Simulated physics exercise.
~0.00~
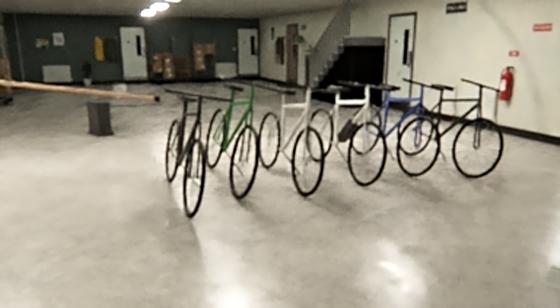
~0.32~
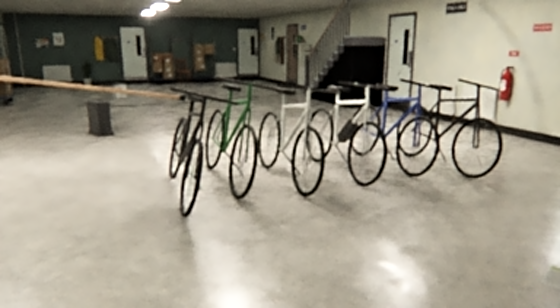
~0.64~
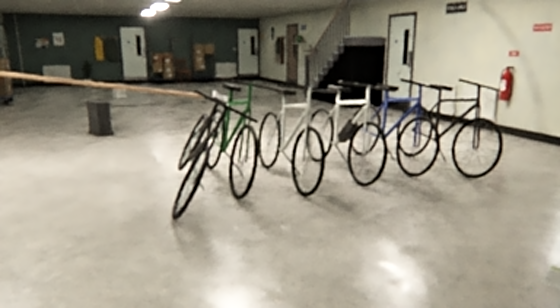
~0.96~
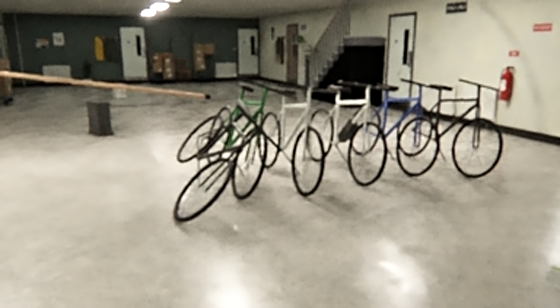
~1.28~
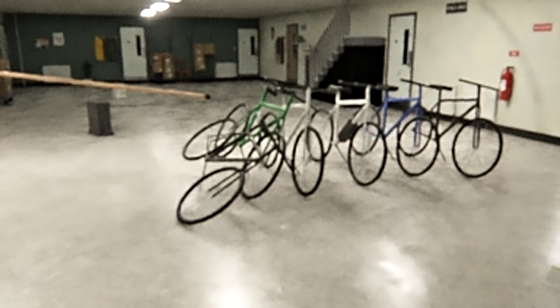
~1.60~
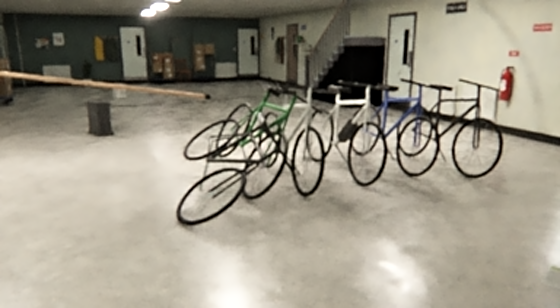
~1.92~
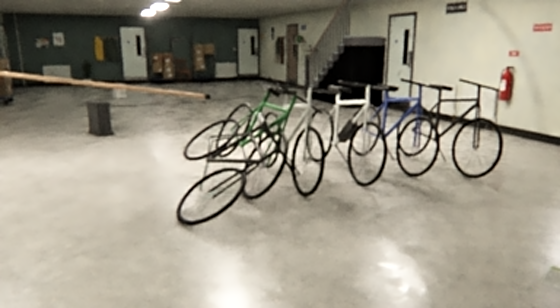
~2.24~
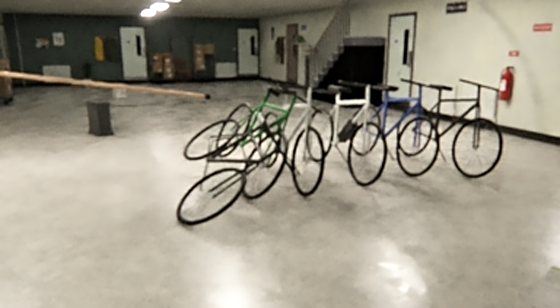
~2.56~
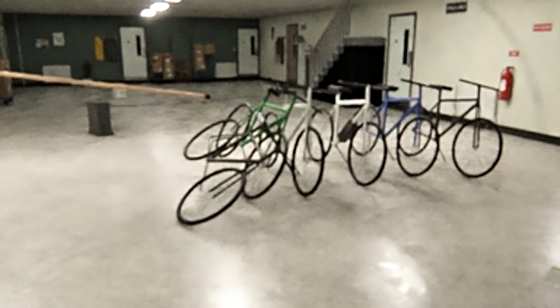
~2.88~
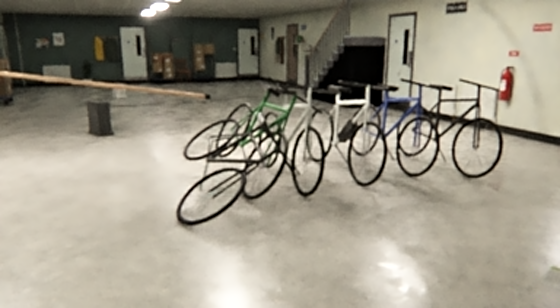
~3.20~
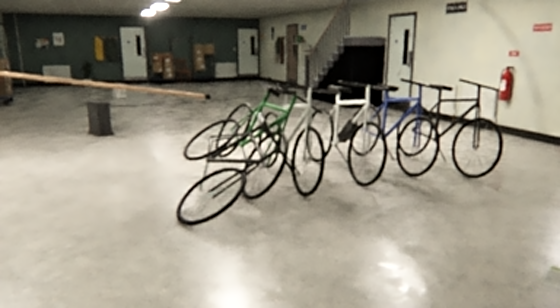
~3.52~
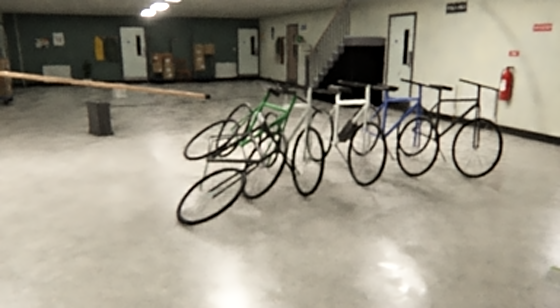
The video shows a long pole moving in from the left against the nearest end of a row of bicycles in a large indoor space. The first bicycle tips over against the green one, which leans onto its neighbour, while the blue bicycle and the others stay upright.
